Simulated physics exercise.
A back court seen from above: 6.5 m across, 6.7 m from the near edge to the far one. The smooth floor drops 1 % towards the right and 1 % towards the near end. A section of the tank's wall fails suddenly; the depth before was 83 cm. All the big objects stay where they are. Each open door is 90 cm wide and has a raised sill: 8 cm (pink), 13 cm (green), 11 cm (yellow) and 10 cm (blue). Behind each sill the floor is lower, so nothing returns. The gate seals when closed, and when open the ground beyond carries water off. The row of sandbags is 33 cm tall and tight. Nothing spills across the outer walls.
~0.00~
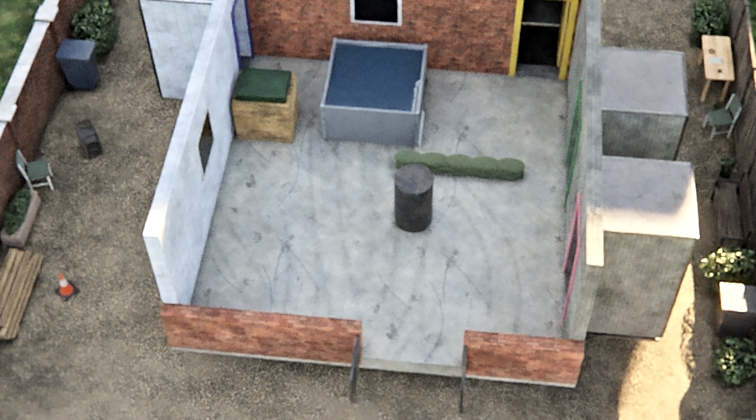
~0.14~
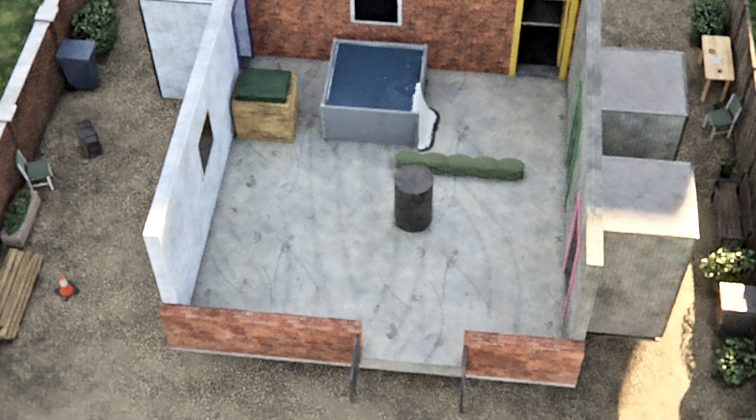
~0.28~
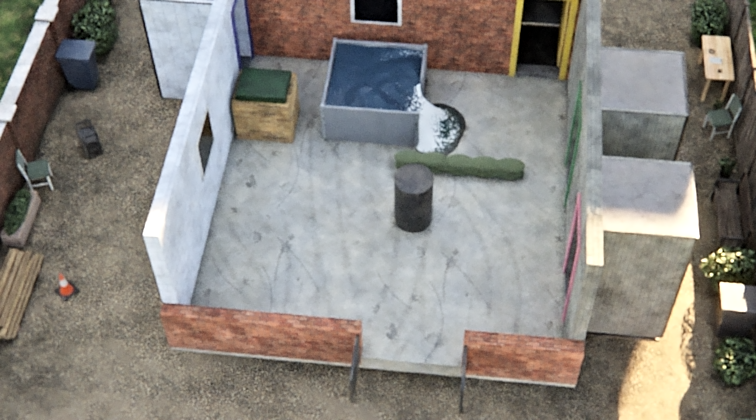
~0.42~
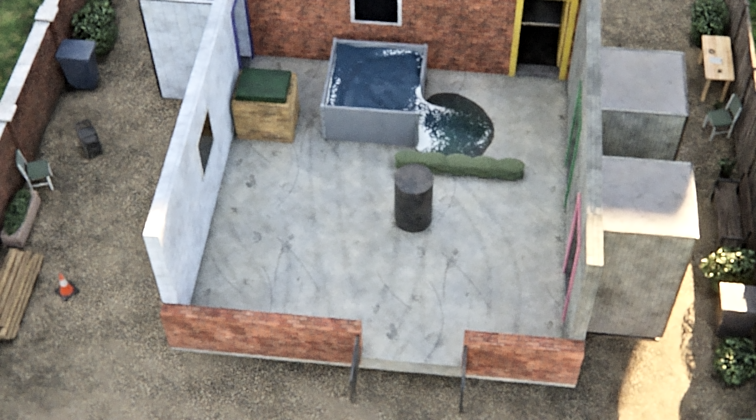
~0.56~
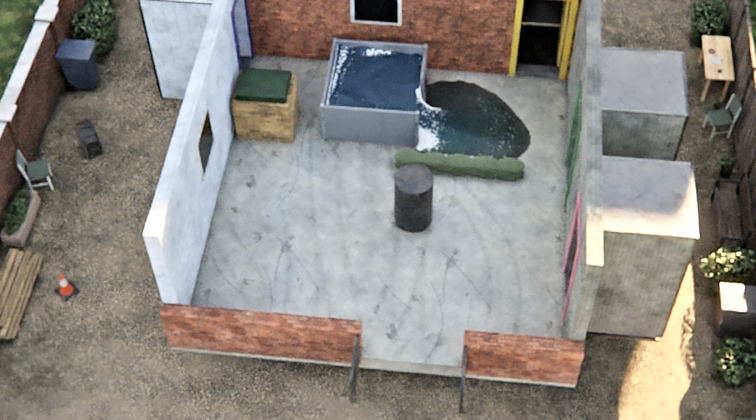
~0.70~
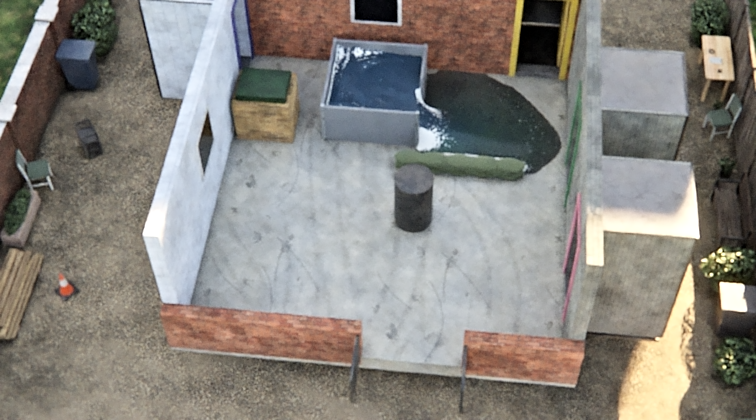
Water pours from the right side of a grey tank and spreads rightward behind a low hedge.
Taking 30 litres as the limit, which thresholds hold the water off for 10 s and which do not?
Within that time: At the pink door it stays under the limit; at the green door it passes the limit; at the yellow door it goes over the limit; at the blue door it does not reach the limit.
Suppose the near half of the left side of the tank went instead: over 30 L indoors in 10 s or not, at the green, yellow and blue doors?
Then: Green under, yellow not over, blue over.
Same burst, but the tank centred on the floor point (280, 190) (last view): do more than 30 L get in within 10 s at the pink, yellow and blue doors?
Against that limit: Pink past it, yellow not over, blue not over.
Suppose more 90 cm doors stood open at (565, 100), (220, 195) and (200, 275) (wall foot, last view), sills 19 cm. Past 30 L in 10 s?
In turn: Above, not over, below.
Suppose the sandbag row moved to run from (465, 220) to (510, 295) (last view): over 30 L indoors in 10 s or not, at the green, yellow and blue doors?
Then: Green over, yellow past it, blue under.
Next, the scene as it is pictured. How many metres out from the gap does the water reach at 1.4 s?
About 3.6 m.
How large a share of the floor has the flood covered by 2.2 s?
Some 20 per cent of it.
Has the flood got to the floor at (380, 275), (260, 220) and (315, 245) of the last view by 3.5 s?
In that order: Still dry, not reached, still dry.
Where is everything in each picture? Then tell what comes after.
The first picture shows still water, 83 cm deep, in the tank at (375, 78).
In the second picture, the front is at (420, 150), 0.6 m from the gap at (418, 115); 0.3 m2 of floor is under water; 83 cm left at the back of the tank.
In the third picture, the front is at (460, 120), 0.9 m from the gap at (418, 117); 0.9 m2 of floor is under water; 83 cm left at the back of the tank.
In the fourth picture, water pours out at (418, 118) and has run 1.4 m, to (490, 127); typically 9 cm deep outside, 77 cm at the tank's back.
In the fifth picture, water pours out at (418, 118) and has run 2.1 m, to (526, 140); typically 8 cm deep outside, 69 cm at the tank's back.
In the sixth picture, water pours out at (418, 118) and has run 2.7 m, to (554, 151); typically 6 cm deep outside, 71 cm at the tank's back.
After 1.4 s water covers 15 % of the floor and is deepest (56 cm) near (566, 160); pink door not reached, green door 15 cm at the sill, 34 L in, yellow door 9 cm at the sill, 0 L in, blue door not reached.
After 2.2 s water covers 20 % of the floor and is deepest (47 cm) near (568, 85); pink door not reached, green door 24 cm at the sill, 103 L in, yellow door 34 cm at the sill, 34 L in, blue door not reached.
After 3.5 s water covers 40 % of the floor and is deepest (32 cm) near (568, 85); pink door 3 cm at the sill, 0 L in, green door 19 cm at the sill, 166 L in, yellow door 24 cm at the sill, 186 L in, blue door not reached.
After 6.0 s water covers 50 % of the floor and is deepest (22 cm) near (566, 174); pink door 3 cm at the sill, 0 L in, green door 18 cm at the sill, 236 L in, yellow door 14 cm at the sill, 291 L in, blue door 6 cm at the sill, 0 L in.
After 10.0 s water covers 75 % of the floor and is deepest (16 cm) near (566, 167); pink door 5 cm at the sill, 0 L in, green door 12 cm at the sill, 265 L in, yellow door 11 cm at the sill, 308 L in, blue door 4 cm at the sill, 0 L in.
